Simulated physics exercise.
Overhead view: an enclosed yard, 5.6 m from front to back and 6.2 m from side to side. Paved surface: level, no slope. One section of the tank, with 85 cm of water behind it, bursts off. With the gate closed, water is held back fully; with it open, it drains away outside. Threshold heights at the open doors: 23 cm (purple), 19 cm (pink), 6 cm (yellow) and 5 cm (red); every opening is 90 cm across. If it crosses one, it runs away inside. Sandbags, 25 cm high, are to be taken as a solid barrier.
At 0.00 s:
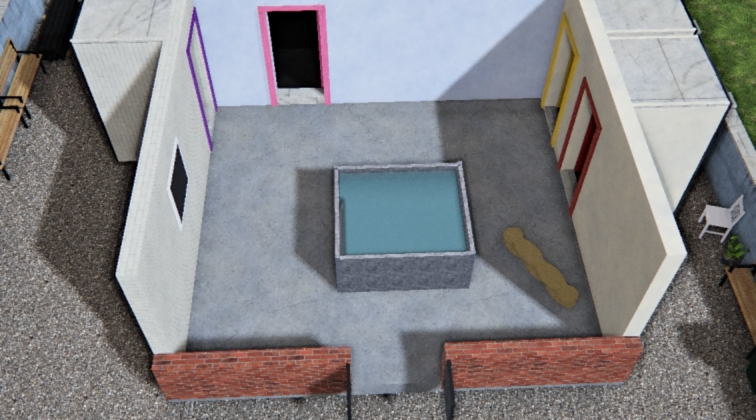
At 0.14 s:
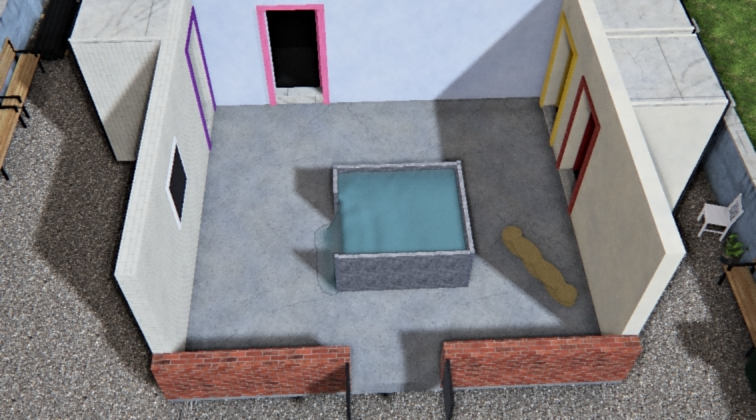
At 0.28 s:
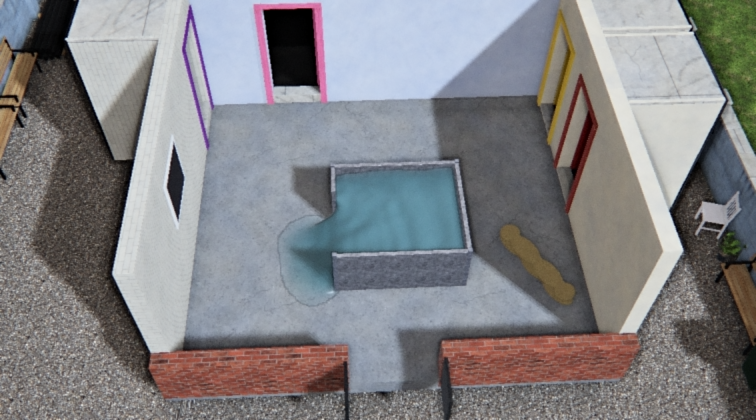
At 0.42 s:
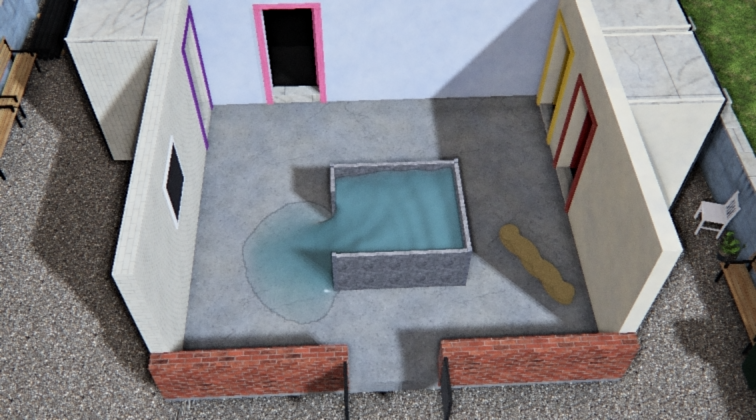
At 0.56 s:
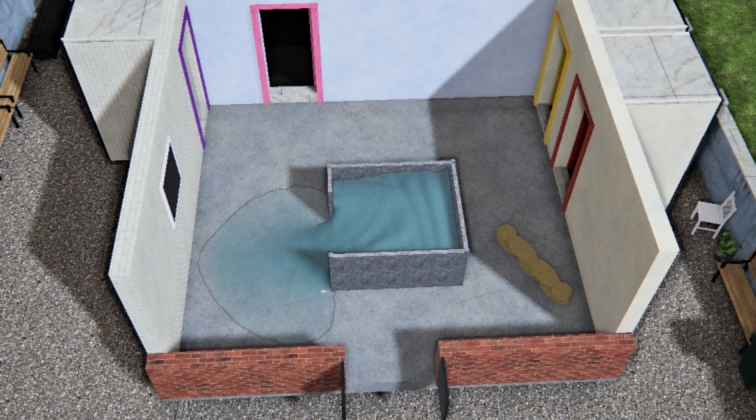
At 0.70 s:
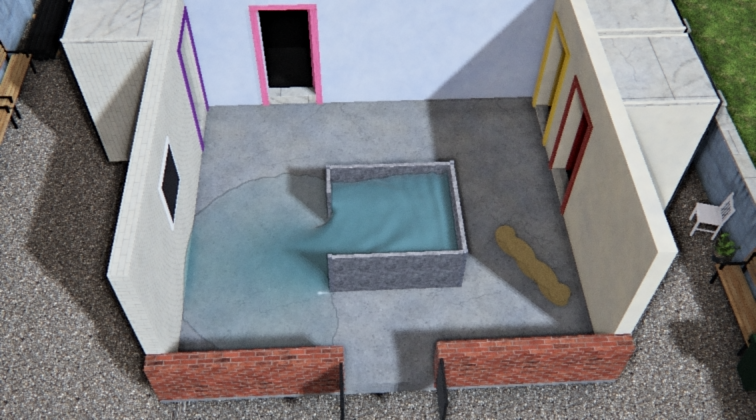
Water pours from the left side of a stone tank and spreads across the grey paved yard.
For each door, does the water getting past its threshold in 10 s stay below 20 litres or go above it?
The purple door: Below 20 litres; the pink door: Below 20 litres; the yellow door: Above 20 litres; the red door: Above 20 litres.
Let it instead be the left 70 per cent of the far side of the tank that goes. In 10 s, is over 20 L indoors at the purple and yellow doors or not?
Compared with that limit, purple goes higher while yellow goes higher.
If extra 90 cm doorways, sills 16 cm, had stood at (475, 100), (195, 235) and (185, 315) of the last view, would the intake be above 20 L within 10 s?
Check each in turn: The first fails, the second succeeds, the third succeeds.
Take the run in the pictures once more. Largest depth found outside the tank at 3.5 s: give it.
About 26 cm.
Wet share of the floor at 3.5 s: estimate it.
Wet share: About 55 %.
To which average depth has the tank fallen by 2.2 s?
Roughly 35 centimetres.
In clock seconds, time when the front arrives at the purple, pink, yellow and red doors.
Door times: Purple 1.4 s / pink 2.4 s / yellow 4.5 s / red 5.5 s.
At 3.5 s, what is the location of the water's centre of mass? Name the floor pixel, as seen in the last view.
Near (303, 241).
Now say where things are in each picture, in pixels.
The first frame shows the tank at (402, 212) is whole and still, 85 cm deep.
In the second frame, the front is at (335, 292), 0.7 m from the gap at (339, 248); 0.3 m2 of floor is under water; 85 cm left at the back of the tank.
In the third frame, water pours out at (337, 247) and has run 1.0 m, to (289, 231); typically 14 cm deep outside, 85 cm at the tank's back.
In the fourth frame, the front is at (251, 241), 1.5 m from the gap at (337, 248); 2.4 m2 of floor is under water; 80 cm left at the back of the tank.
In the fifth frame, the front is at (207, 249), 2.1 m from the gap at (334, 248); 4.4 m2 of floor is under water; 72 cm left at the back of the tank.
In the sixth frame, water pours out at (333, 249) and has run 2.5 m, to (184, 312); typically 6 cm deep outside, 75 cm at the tank's back.
After 1.4 s water covers 25 % of the floor and is deepest (61 cm) near (176, 377); purple door not reached, pink door not reached, yellow door not reached, red door not reached.
After 2.2 s water covers 30 % of the floor and is deepest (48 cm) near (184, 312); purple door 9 cm at the sill, 0 L in, pink door not reached, yellow door not reached, red door not reached.
After 3.5 s water covers 55 % of the floor and is deepest (26 cm) near (177, 365); purple door 13 cm at the sill, 1 L in, pink door 16 cm at the sill, 0 L in, yellow door not reached, red door not reached.
After 6.0 s water covers 95 % of the floor and is deepest (20 cm) near (585, 326); purple door 16 cm at the sill, 2 L in, pink door 13 cm at the sill, 0 L in, yellow door 12 cm at the sill, 14 L in, red door 9 cm at the sill, 0 L in.
After 10.0 s water covers 95 % of the floor and is deepest (14 cm) near (572, 276); purple door 9 cm at the sill, 2 L in, pink door 8 cm at the sill, 0 L in, yellow door 12 cm at the sill, 92 L in, red door 10 cm at the sill, 47 L in.
